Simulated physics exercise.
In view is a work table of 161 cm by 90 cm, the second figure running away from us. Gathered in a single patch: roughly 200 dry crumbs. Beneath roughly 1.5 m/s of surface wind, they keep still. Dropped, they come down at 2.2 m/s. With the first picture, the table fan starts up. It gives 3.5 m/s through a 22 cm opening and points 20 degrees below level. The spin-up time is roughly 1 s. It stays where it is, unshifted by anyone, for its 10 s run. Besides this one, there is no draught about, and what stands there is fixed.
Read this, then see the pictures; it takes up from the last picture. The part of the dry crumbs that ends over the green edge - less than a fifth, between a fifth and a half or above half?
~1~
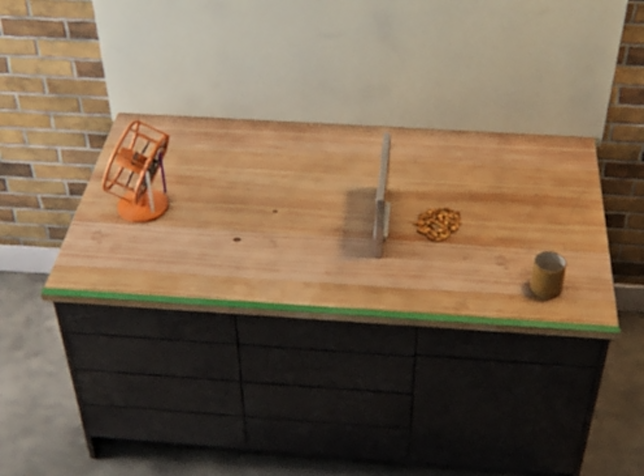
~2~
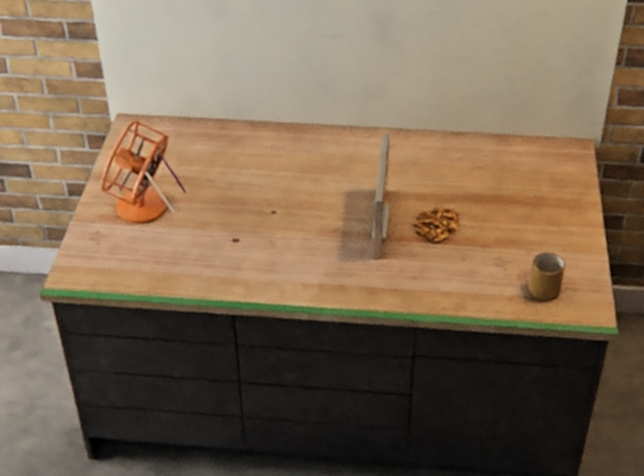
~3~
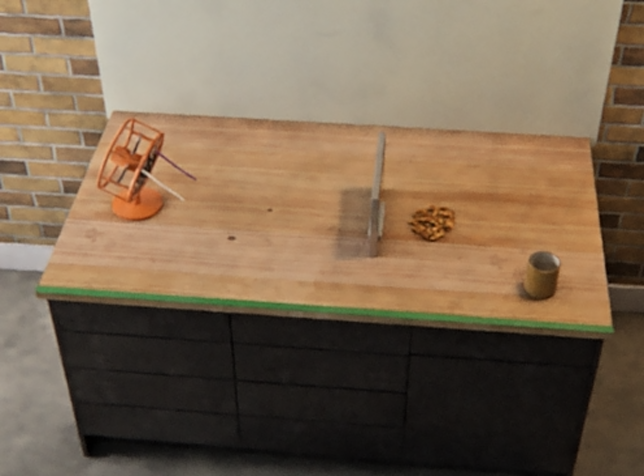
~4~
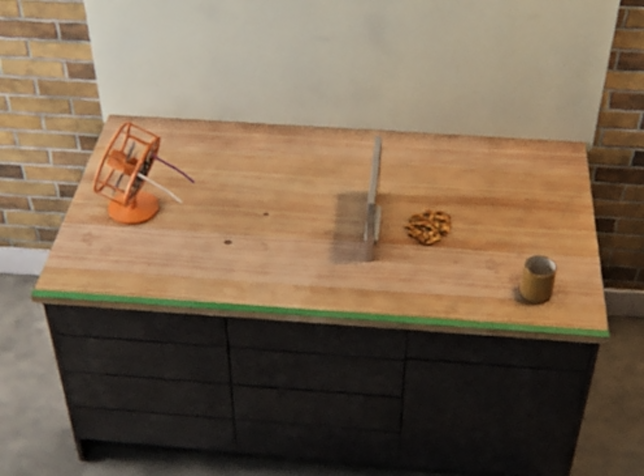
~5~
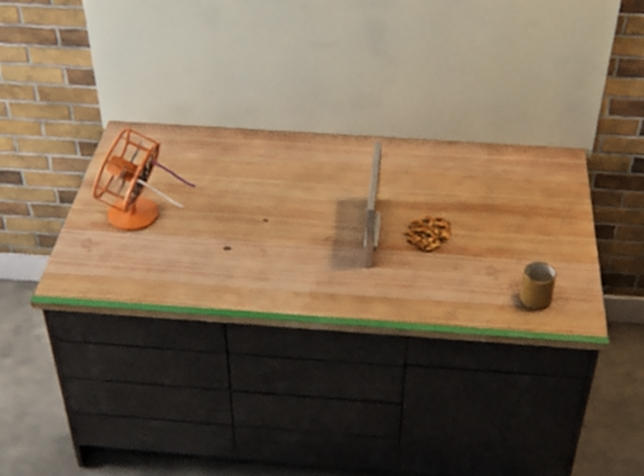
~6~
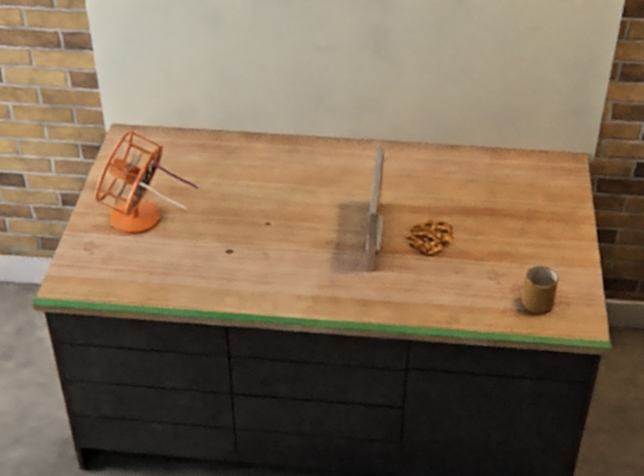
Under one in five.
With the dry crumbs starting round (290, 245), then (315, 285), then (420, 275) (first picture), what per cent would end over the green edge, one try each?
Taking the three spots in order, you'd get around 100 percent, 100 percent and 15 percent.
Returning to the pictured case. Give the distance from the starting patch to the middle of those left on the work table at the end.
The middle is roughly 0 cm from where it started.
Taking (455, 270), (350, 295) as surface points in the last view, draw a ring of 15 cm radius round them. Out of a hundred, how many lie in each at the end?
40 %, 0 %.
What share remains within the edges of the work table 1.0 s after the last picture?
Around 100 %.
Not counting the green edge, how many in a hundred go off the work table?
Estimate: Near 0 %.
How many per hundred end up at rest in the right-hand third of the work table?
I'd estimate around 80 per cent.
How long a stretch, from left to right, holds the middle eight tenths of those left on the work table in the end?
The middle group spans some 10 cm.
Then, 1.0 s after the last picture, 0 % are on the move or not yet settled, 0 % are over the green edge; the middle of those still in play is near (431, 235).
Then, 2.2 s after the last picture, 0 % are on the move or not yet settled, 0 % are over the green edge; the middle of those still in play is near (431, 235).
Then, 4.6 s after the last picture, 0 % are on the move or not yet settled, 0 % are over the green edge; the middle of those still in play is near (431, 235).
Then, 9.1 s after the last picture, at the end, 0 % are over the green edge; the middle of those still in play is near (431, 235).
